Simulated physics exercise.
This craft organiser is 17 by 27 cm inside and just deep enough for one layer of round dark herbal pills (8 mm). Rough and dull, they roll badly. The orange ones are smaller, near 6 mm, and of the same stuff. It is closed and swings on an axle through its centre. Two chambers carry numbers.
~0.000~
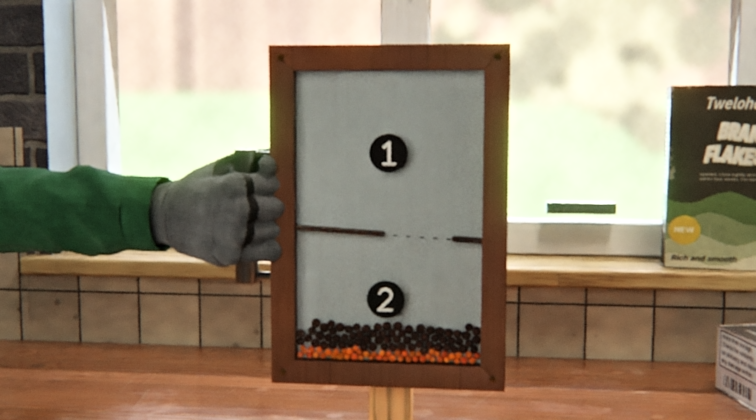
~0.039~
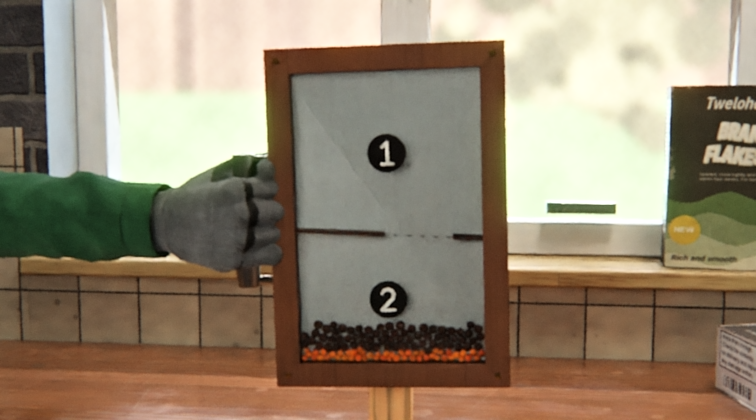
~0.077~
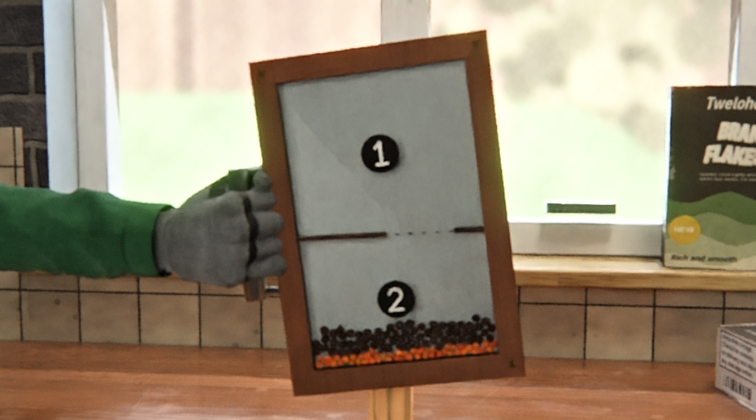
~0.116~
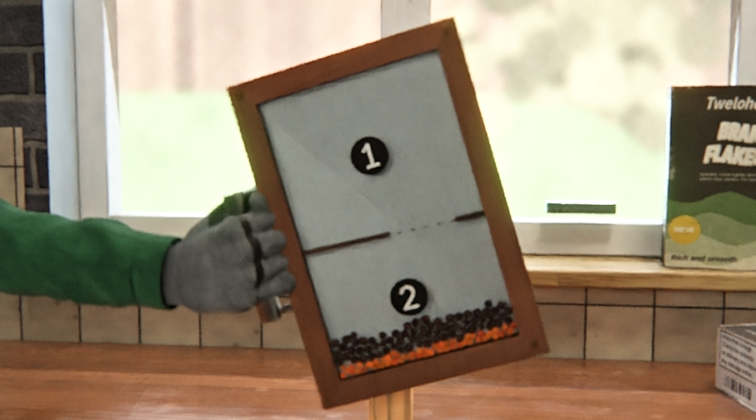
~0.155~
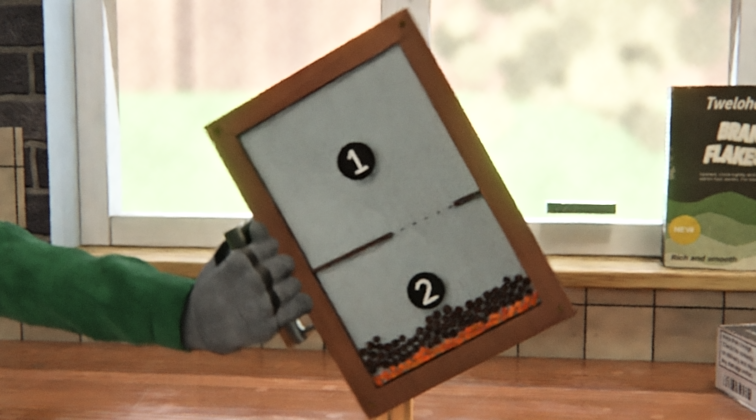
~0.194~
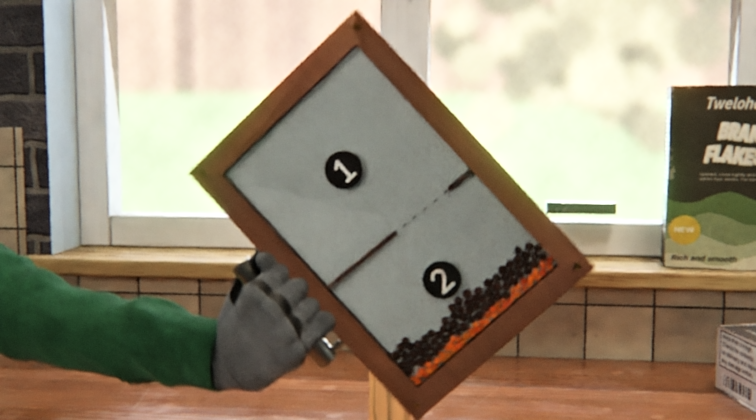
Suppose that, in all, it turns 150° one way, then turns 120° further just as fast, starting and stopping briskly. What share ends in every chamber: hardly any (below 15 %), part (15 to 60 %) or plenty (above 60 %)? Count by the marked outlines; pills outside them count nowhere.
Chamber 1: Part; chamber 2: Plenty.
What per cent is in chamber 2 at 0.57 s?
About 95 per cent.
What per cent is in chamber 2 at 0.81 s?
Roughly 85 per cent.
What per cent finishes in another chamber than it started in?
Some 20 per cent.
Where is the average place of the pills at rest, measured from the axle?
About 4 cm left and 7 cm below.
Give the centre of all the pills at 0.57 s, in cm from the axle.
Some 6 cm right and 3 cm above.
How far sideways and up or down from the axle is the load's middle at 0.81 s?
Some 2 cm right and 3 cm above.
By 0.57 s, it stands 150° anticlockwise; the pills' middle is 6 cm right of and 3 cm above the centre; no. 1, 5 %, no. 2, 95 %.
By 0.81 s, it has come round 208° anticlockwise; the pills' middle is 2 cm right of and 3 cm above the centre; no. 1, 15 %, no. 2, 85 %.
By 1.06 s, it has come round 270° anticlockwise; the pills' middle is 4 cm left of and 6 cm below the centre; no. 1, 20 %, no. 2, 80 %.
All still by 2.0 s, it has come round 270° anticlockwise; no. 1, 20 %, no. 2, 80 %.
